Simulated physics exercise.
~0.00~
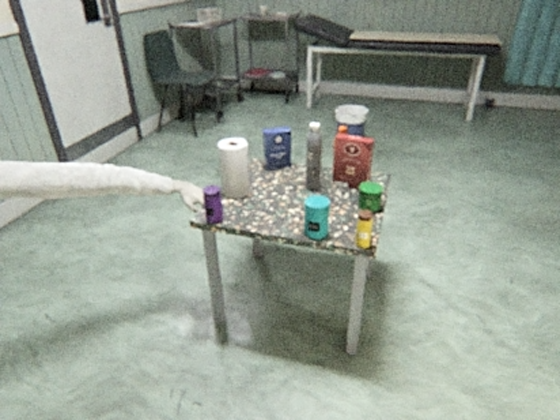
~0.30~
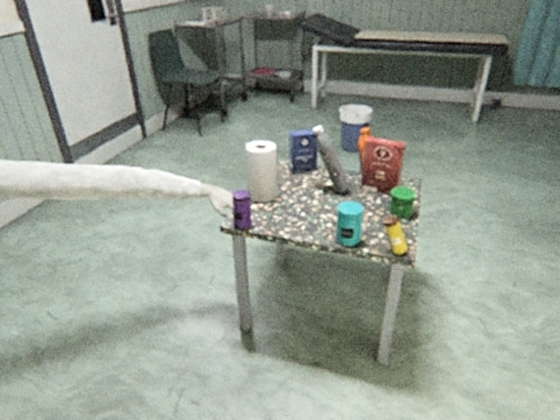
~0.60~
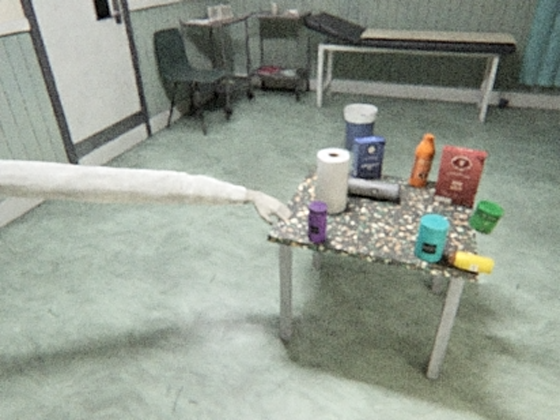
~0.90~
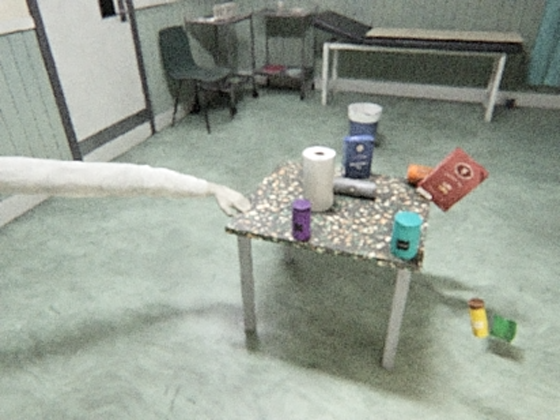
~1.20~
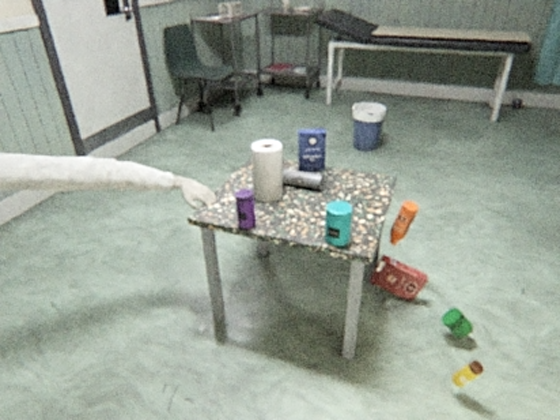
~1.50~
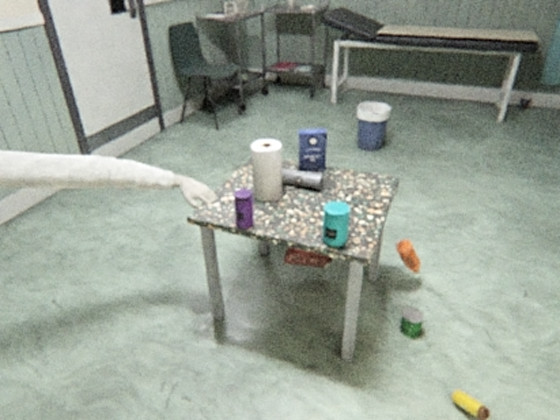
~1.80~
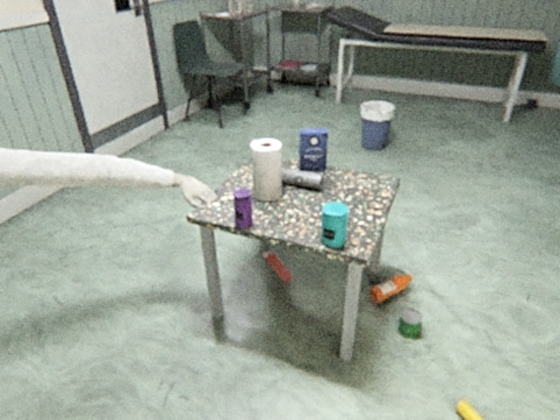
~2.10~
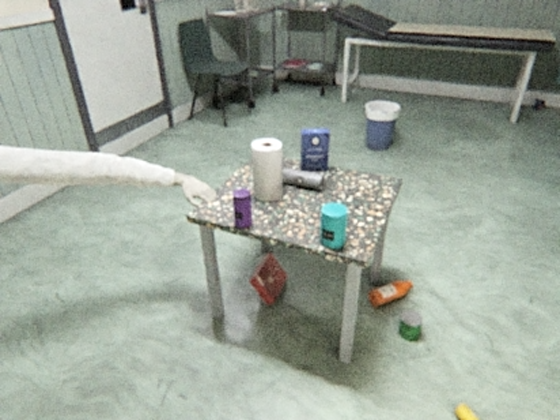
A white arm shoved a small speckled table to the right and jerked it back left, toppling the grey bottle on top, while the yellow shaker, green tin, red packet and orange bottle fell to the floor and the other things stayed standing.
